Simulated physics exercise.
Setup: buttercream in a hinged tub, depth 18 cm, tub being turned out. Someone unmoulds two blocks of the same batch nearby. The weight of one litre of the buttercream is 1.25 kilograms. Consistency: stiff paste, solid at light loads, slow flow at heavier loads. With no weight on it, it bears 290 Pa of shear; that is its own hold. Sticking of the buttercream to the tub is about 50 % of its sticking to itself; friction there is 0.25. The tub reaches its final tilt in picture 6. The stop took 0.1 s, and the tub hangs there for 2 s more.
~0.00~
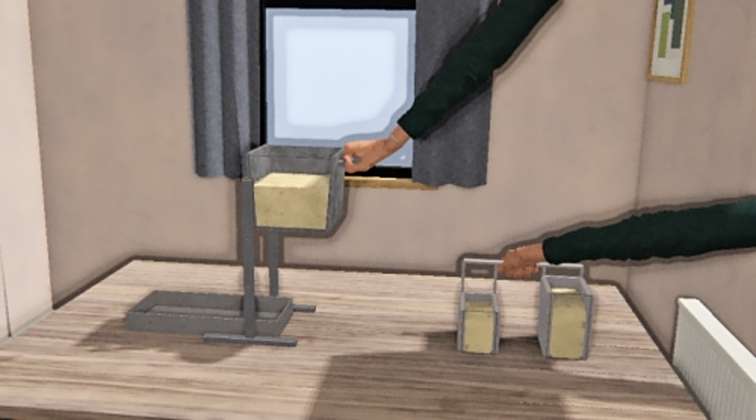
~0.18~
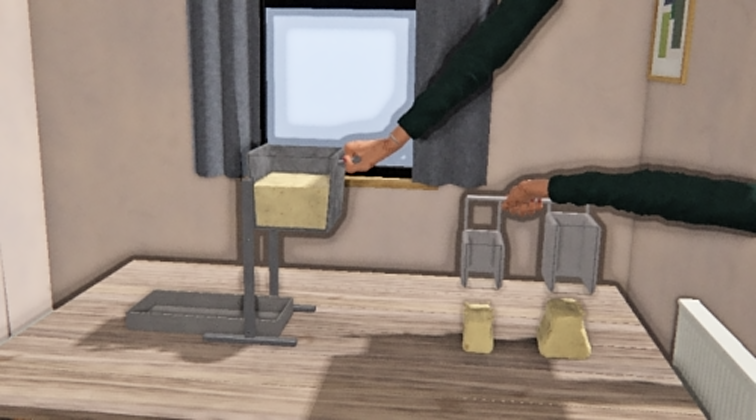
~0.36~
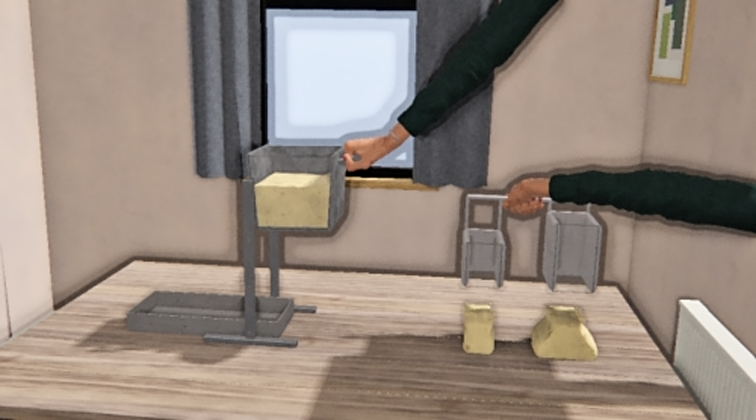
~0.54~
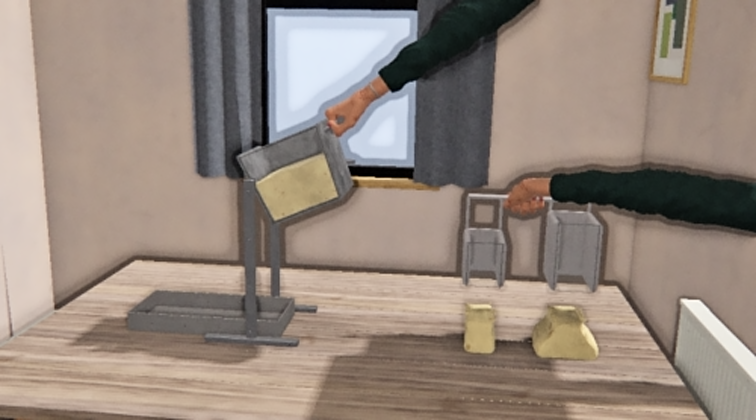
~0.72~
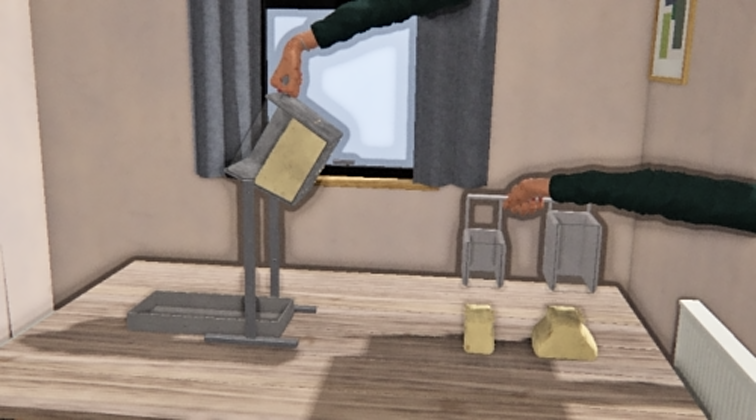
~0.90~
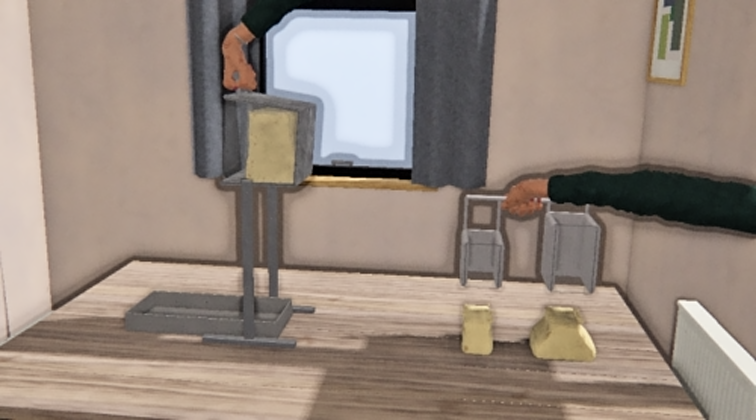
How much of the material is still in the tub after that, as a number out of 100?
About 60 out of 100.
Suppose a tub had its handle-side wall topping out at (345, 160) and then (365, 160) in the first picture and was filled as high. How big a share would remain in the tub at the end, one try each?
Roughly 50 %, then 40 %.
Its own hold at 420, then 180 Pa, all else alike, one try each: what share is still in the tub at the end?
In order: Around 80 % and around 50 %.
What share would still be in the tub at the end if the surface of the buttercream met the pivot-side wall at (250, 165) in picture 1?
Then about 40 %.
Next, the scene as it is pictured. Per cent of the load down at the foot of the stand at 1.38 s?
I'd say close to 0 per cent of it.
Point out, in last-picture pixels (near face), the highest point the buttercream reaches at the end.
Looking at the last picture, I'd put it at about (276, 154).
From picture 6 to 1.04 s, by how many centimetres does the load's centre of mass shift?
I'd estimate roughly 5 centimetres.
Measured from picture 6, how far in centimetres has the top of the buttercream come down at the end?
10 cm.
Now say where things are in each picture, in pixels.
The first picture shows handle-side rim at (331, 157), tilt 0 degrees; crest of the buttercream at (320, 187); block heights 8.9 cm, 14 cm (left to right).
The second picture shows handle-side rim at (332, 157), tilt 0 degrees; crest of the buttercream at (320, 187); block heights 8.7 cm, 11 cm (left to right).
The third picture shows handle-side rim at (331, 156), tilt 2 degrees; crest of the buttercream at (327, 187); block heights 8.6 cm, 9.6 cm (left to right).
The fourth picture shows handle-side rim at (315, 126), tilt 23 degrees; crest of the buttercream at (325, 159); block heights 8.6 cm, 9.6 cm (left to right).
The fifth picture shows handle-side rim at (266, 98), tilt 60 degrees; crest of the buttercream at (294, 120); block heights 8.6 cm, 9.6 cm (left to right).
The sixth picture shows handle-side rim at (225, 99), tilt 86 degrees; crest of the buttercream at (258, 113); block heights 8.6 cm, 9.6 cm (left to right).
After 1.04 s, the tub is at 86 degrees and holds 98 %.
After 1.21 s, the tub is at 86 degrees and holds 68 %.
After 1.38 s, the tub is at 86 degrees and holds 60 %.
After 1.55 s, the tub is at 86 degrees and holds 60 %.
After 2.90 s, the tub is at 86 degrees and holds 60 %.
